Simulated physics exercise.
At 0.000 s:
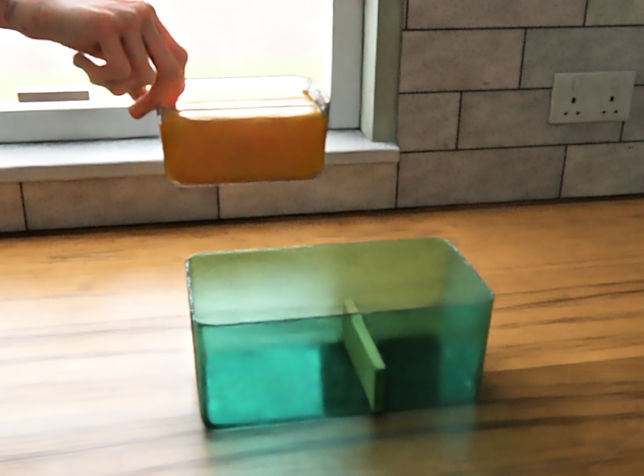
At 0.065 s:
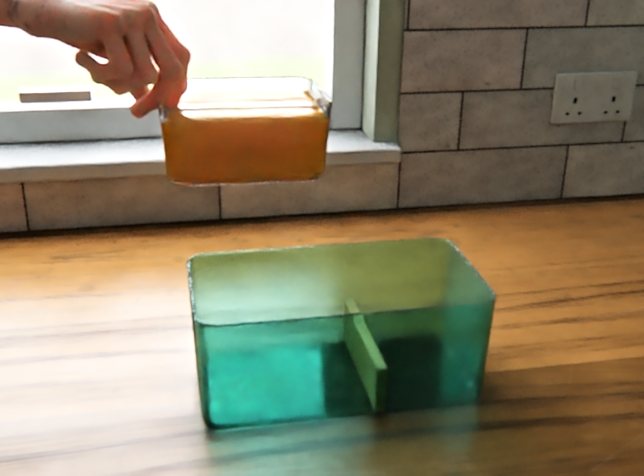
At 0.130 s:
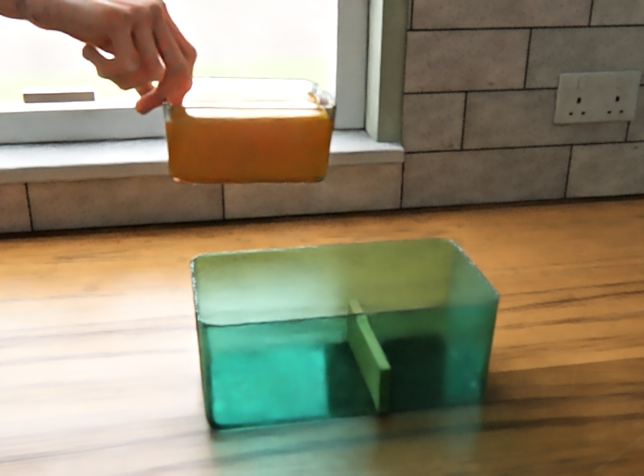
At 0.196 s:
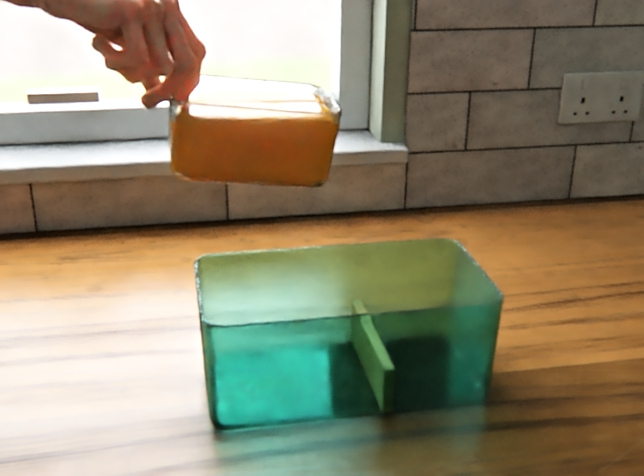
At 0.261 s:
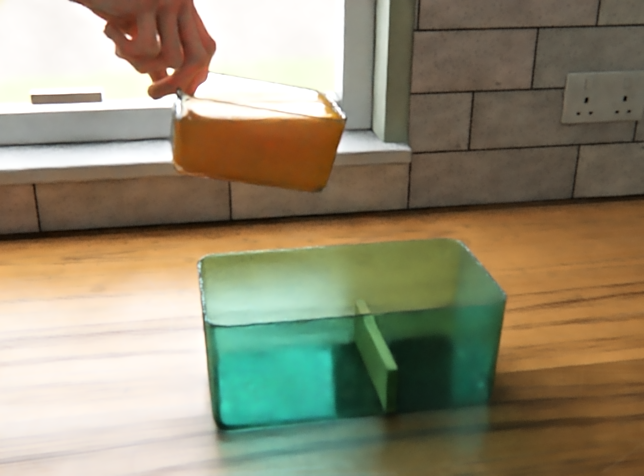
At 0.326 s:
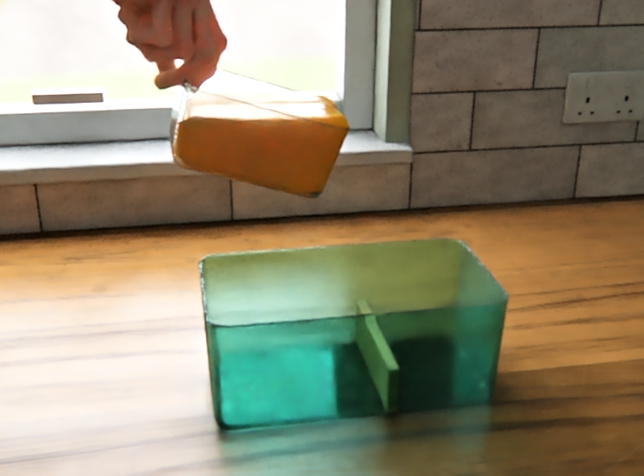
A hand tilting a clear box of orange juice gradually to the right above a divided green basin on a wooden worktop.
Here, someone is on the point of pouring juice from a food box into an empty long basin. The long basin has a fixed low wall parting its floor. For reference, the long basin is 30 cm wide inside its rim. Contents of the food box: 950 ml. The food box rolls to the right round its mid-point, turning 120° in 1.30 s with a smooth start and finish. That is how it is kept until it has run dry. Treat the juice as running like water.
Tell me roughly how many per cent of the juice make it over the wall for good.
Roughly 70 per cent make it over.
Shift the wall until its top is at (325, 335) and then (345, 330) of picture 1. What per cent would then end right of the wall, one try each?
The first gives near 80 per cent and the second near 75 per cent.
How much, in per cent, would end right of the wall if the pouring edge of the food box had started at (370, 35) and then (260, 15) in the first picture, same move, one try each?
Roughly 70 per cent the first time and 45 per cent the second.
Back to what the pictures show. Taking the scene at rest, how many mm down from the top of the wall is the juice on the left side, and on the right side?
The left comes to roughly 44 mm and the right to roughly 14 mm.
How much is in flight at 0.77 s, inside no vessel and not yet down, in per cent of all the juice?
Near 40 per cent at that moment.
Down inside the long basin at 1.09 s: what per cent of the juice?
Near 90 in a hundred.
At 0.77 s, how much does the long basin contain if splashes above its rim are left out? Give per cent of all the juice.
Roughly 34 per cent.
Then, 0.77 s in, the tilt is 77° and 27 per cent is still to pour, 1 is left of the wall and 32 right of it.
Then, 1.09 s in, the tilt is 113° and 2 per cent is still to pour, 21 is left of the wall and 69 right of it.
Then, 1.43 s in, the tilt is 120° and 0 per cent is still to pour, 28 is left of the wall and 69 right of it.
Then, 1.80 s in, the tilt is 120° and 0 per cent is still to pour, 28 is left of the wall and 70 right of it.
Finally, 28 per cent lies left of the wall, 70 right of it and 2 outside.
